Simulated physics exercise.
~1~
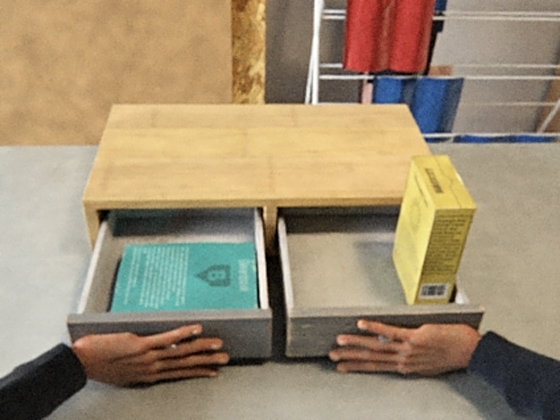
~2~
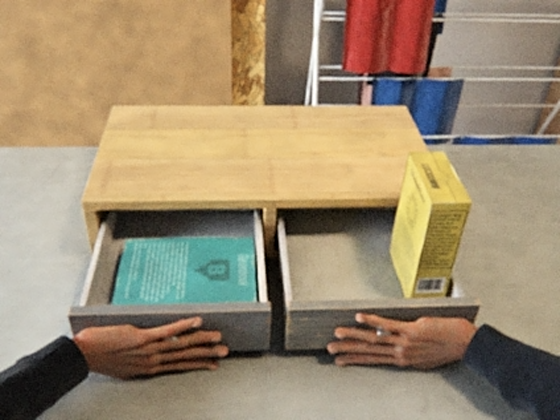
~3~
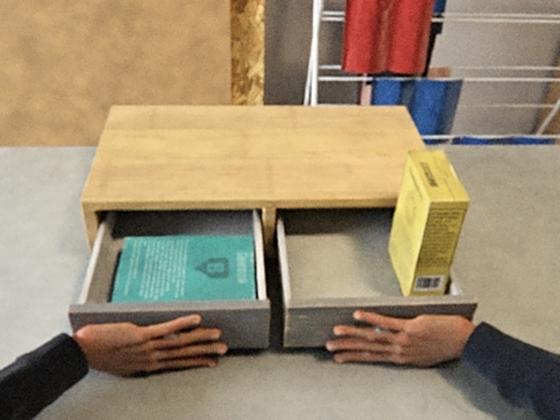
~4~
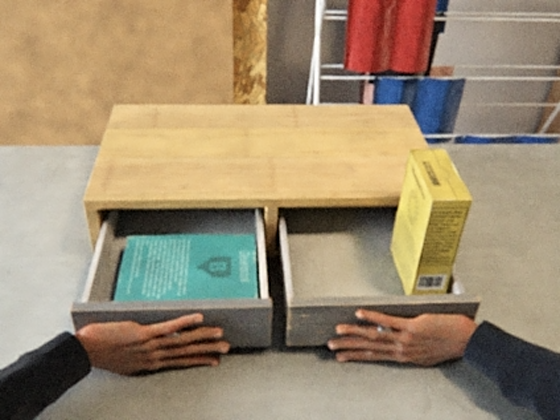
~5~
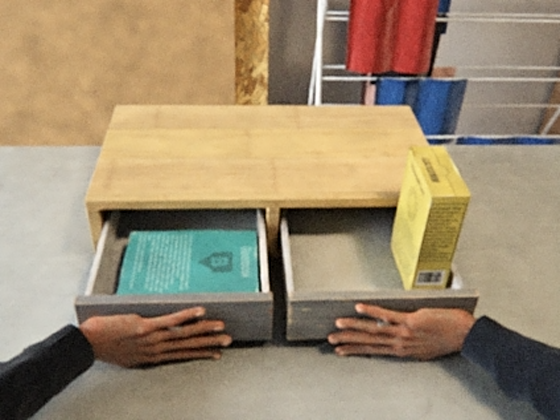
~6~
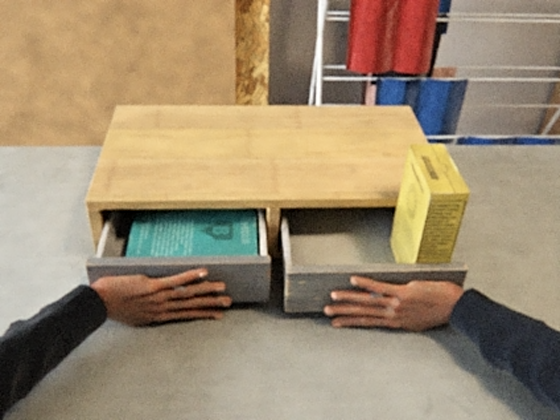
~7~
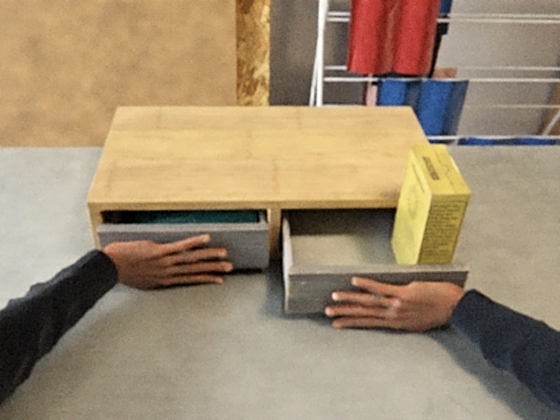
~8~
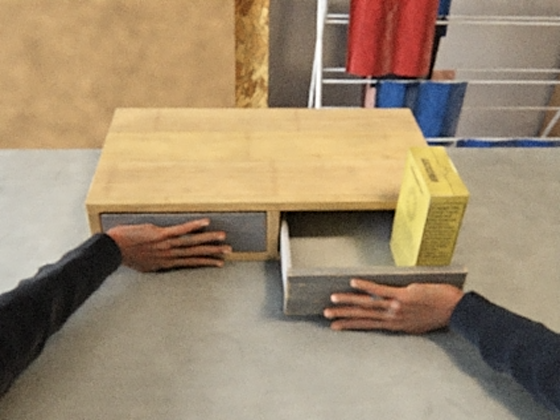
Two hands push both drawers; the left one closes while the right stays partly open.
